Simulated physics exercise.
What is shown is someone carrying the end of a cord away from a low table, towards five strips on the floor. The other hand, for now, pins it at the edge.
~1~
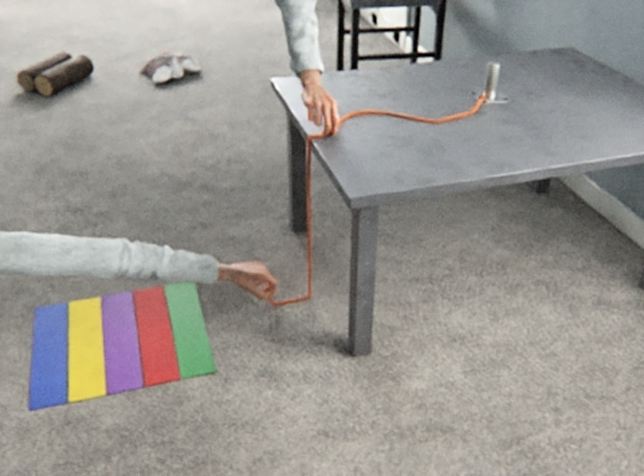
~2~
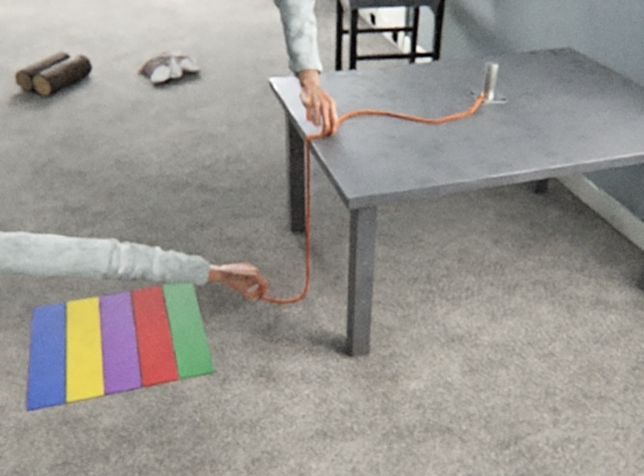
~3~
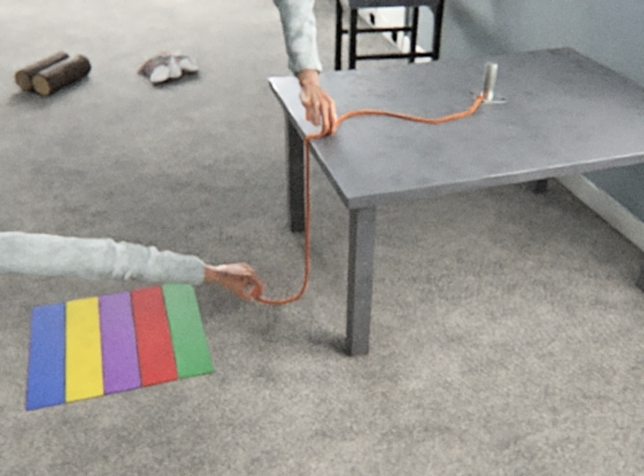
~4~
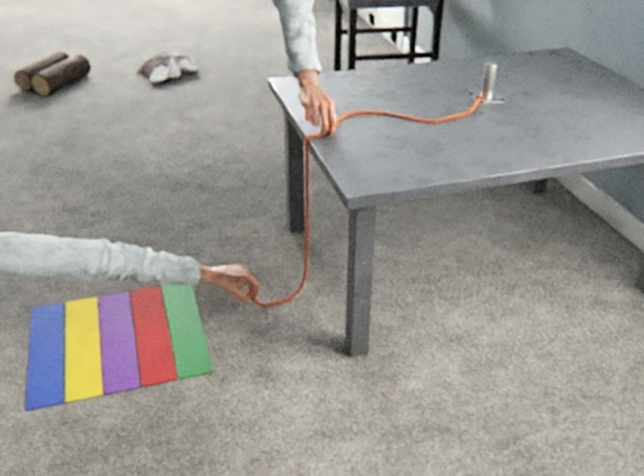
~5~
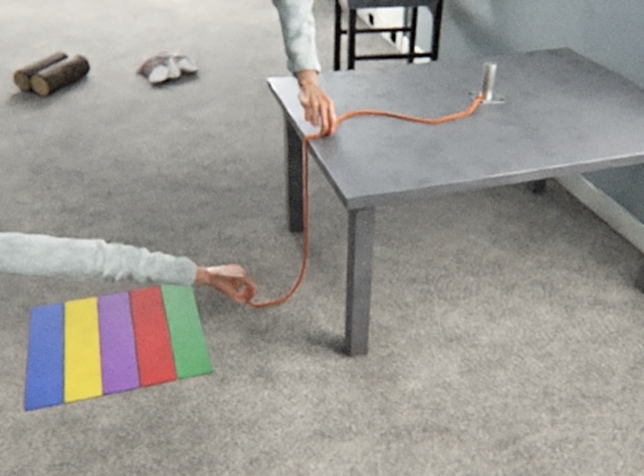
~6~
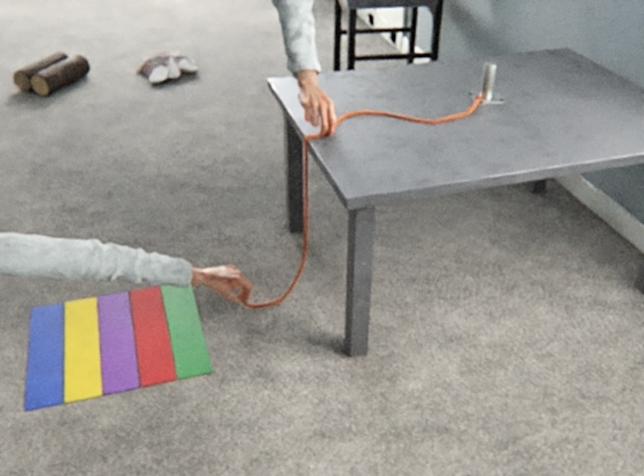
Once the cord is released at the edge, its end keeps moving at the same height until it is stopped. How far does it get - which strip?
Yellow.
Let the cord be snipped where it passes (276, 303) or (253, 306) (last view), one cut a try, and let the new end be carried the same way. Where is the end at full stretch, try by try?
The places are (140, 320) and (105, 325).
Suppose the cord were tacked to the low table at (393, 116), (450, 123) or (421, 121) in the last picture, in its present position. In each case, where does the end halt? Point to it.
It comes to rest around (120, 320), (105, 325) and (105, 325) respectively.
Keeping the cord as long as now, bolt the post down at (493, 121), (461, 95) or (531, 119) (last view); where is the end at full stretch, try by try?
Close to (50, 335), (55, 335) and (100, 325) in that order.
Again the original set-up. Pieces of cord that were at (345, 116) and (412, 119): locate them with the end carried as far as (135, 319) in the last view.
Well, the first one sits at (316, 130), and the second one sits at (381, 115).
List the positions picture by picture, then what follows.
In the first frame, end (268, 295); green (195, 357); red (160, 364); purple (123, 371); yellow (87, 378); blue (49, 386).
In the second frame, end (259, 297); cord through (470, 109) (414, 119) (346, 116) (308, 153) (308, 223) (307, 280).
In the third frame, end (255, 297).
In the fourth frame, end (250, 298); cord through (469, 109) (413, 119) (345, 116) (307, 153) (307, 223) (303, 281).
In the fifth frame, end (246, 299).
In the sixth frame, end (243, 300); cord through (469, 109) (412, 119) (345, 116) (306, 153) (306, 223) (294, 282).
Early on, end near (135, 319); over red.
Midway, end near (100, 326); over purple.
At the end of the slack, end near (79, 330); over yellow. It halts on the yellow strip.
